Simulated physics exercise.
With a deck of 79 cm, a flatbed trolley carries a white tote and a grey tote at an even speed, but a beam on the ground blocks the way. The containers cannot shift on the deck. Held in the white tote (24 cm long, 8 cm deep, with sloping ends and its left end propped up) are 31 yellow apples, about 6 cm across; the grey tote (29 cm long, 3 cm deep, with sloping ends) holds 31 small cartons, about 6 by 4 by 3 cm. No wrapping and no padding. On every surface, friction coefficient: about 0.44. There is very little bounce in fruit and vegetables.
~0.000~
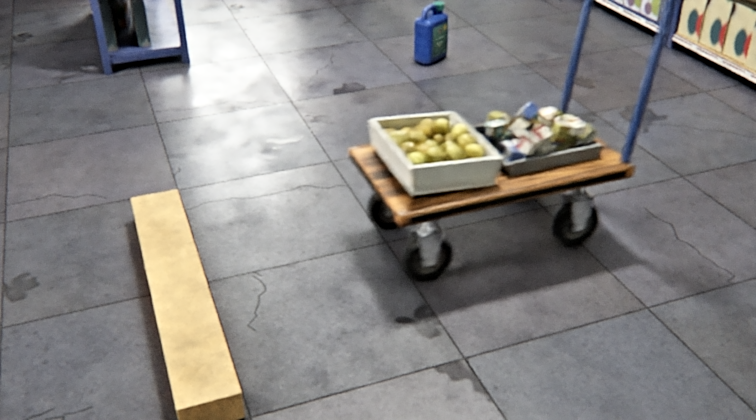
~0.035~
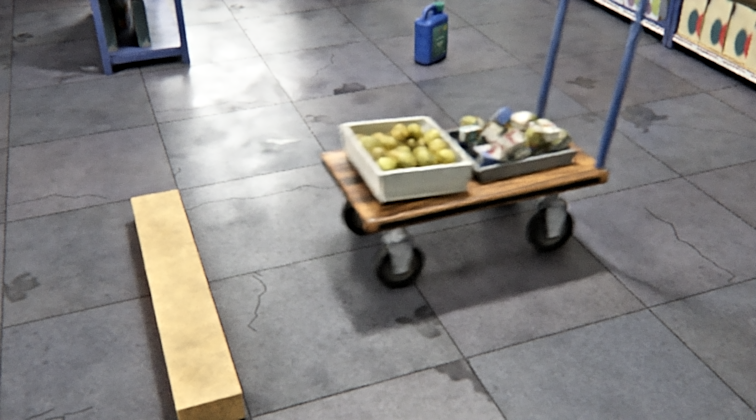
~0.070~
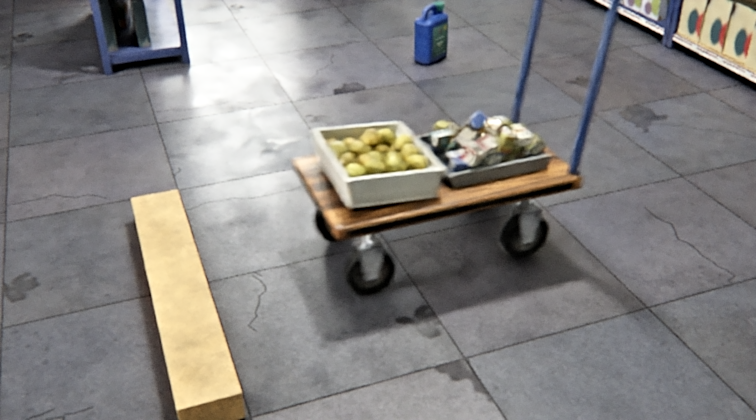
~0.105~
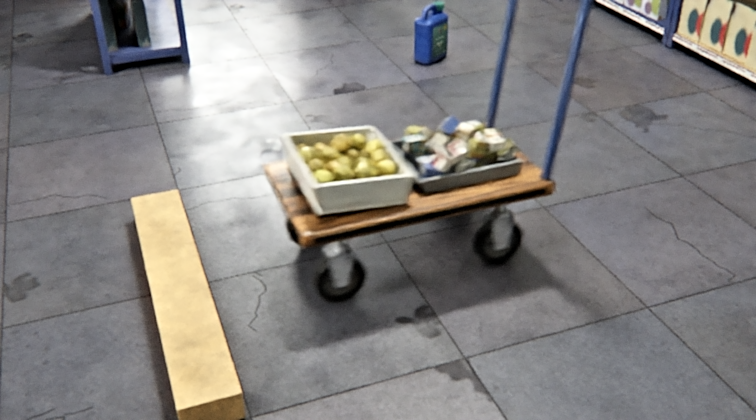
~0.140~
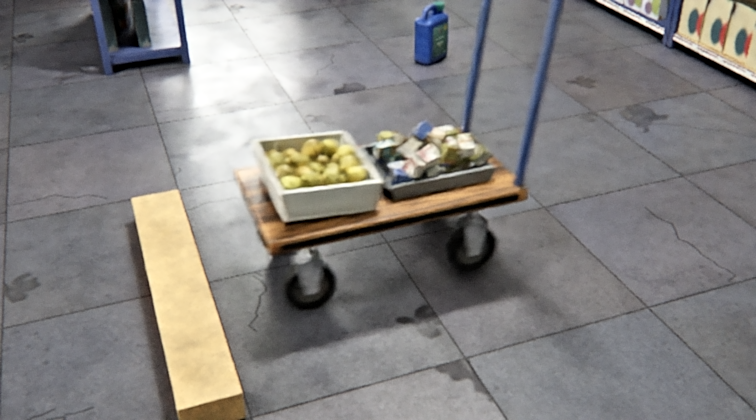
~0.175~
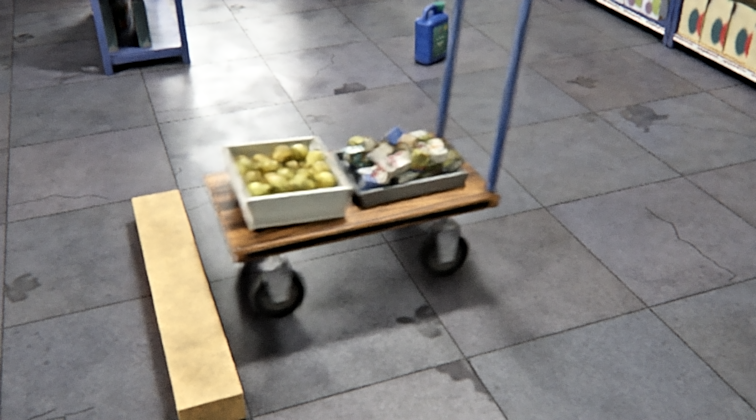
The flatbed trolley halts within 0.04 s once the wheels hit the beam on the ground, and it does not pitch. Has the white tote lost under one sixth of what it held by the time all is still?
What falls out is not up to a sixth.
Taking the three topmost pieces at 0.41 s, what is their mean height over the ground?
About 50 cm.
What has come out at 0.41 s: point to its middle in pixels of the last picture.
Look close to (273, 161) and you'll find it.
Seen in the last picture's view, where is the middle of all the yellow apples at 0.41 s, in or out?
I'd say near (236, 192).
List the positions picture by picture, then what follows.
In the first frame (we follow the rim corner now nearest the camera), white tote at (414, 167); grey tote at (509, 163); 58 cm still to roll; nothing out yet.
White tote at (383, 173); grey tote at (481, 169); 48 cm still to roll, in the second frame.
White tote at (351, 179); grey tote at (452, 174); 39 cm still to roll, in the third frame.
White tote at (318, 186); grey tote at (423, 180); 29 cm still to roll, in the fourth frame.
White tote at (284, 192); grey tote at (393, 186); 20 cm still to roll, in the fifth frame.
White tote at (250, 199); grey tote at (362, 193); 10 cm still to roll; nothing out yet, in the sixth frame.
After 0.19 s, impact.
After 0.29 s, 0 of 31 out of the white tote and 4 of 31 out of the grey tote.
After 0.41 s, 2 of 31 out of the white tote and 9 of 31 out of the grey tote.
After 0.64 s, 2 of 31 out of the white tote and 14 of 31 out of the grey tote.
When it is over (at 1.15 s), 2 of 31 out of the white tote and 13 of 31 out of the grey tote. Asked share, 2 of 31, 6 per cent.
